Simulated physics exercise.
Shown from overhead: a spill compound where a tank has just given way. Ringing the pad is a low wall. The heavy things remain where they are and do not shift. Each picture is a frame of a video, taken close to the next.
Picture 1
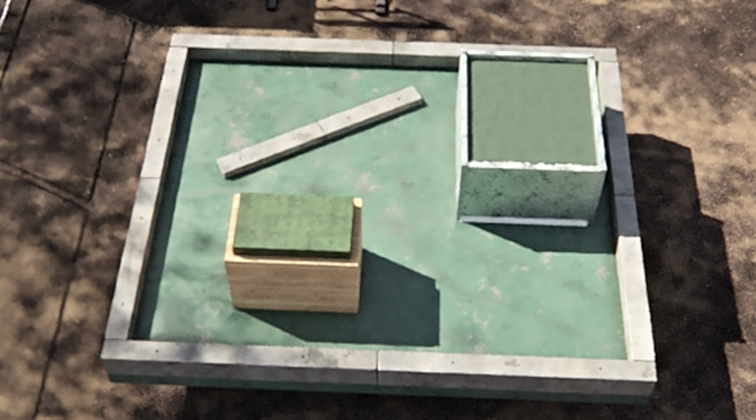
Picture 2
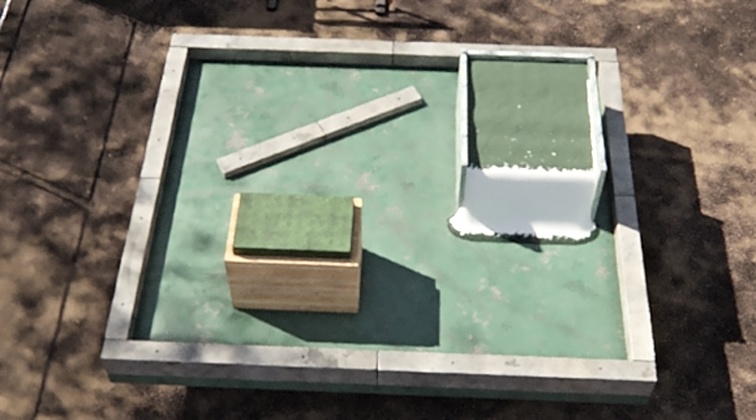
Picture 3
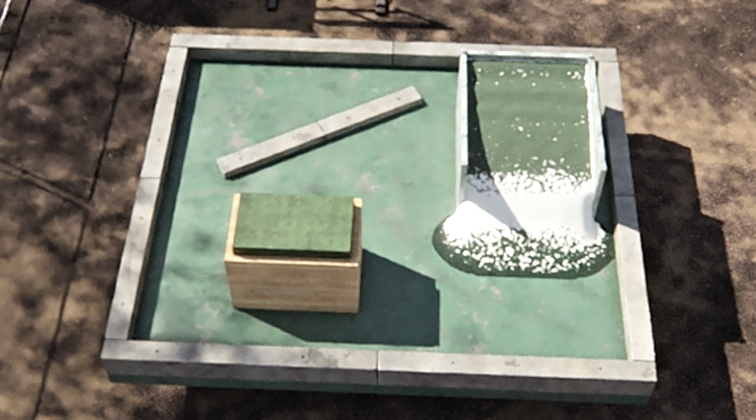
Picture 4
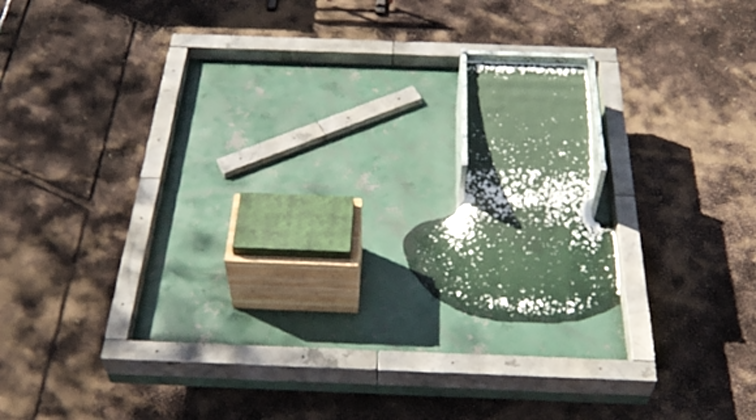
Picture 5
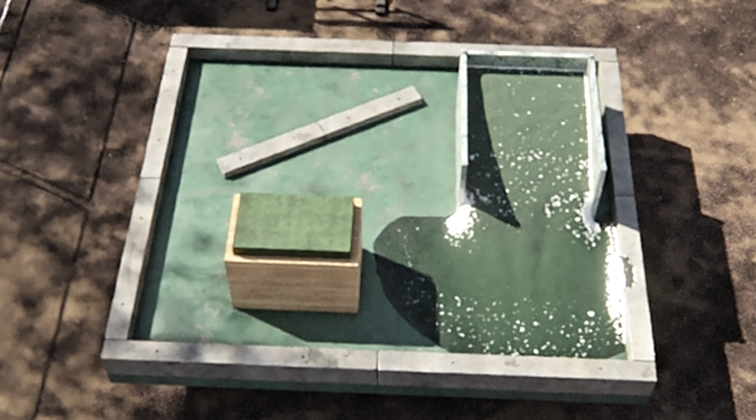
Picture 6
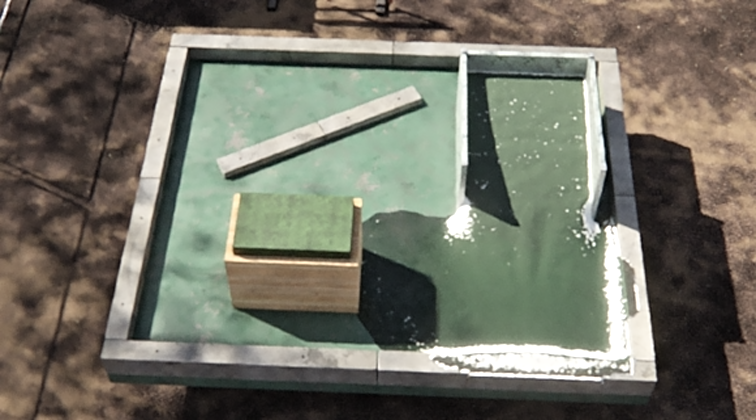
In a low-walled green compound seen from overhead, the front of a tank at the upper right gave way, and water poured out, spreading down to the near wall and left to the wooden block.
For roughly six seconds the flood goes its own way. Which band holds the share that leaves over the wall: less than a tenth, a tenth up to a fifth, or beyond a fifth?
That share is beyond a fifth.
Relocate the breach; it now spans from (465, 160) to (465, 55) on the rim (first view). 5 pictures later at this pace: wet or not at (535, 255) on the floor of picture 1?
At that place: Free of water.
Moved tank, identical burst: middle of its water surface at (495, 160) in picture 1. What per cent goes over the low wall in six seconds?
Close to 38 parts in a hundred.
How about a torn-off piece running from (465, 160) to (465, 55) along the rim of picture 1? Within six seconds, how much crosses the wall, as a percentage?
Around 16 in a hundred.
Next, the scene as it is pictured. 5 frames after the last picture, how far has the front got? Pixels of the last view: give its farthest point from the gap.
I reckon the front has reached (214, 353) by then.
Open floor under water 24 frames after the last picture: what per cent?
I'd say close to 75 per cent.
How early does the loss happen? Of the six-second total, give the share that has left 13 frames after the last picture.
Around 80 percent.
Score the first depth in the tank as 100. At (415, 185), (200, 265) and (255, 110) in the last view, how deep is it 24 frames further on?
About 4, 6, 0 %.
A moment on, water covers 25 % of the floor; the low wall has let 2 % over.
Next, water covers 30 % of the floor; the low wall has let 7 % over.
Then, water covers 35 % of the floor; the low wall has let 25 % over.
Later, water covers 60 % of the floor; the low wall has let 30 % over.
In the end, water covers 70 % of the floor; the low wall has let 31 % over.
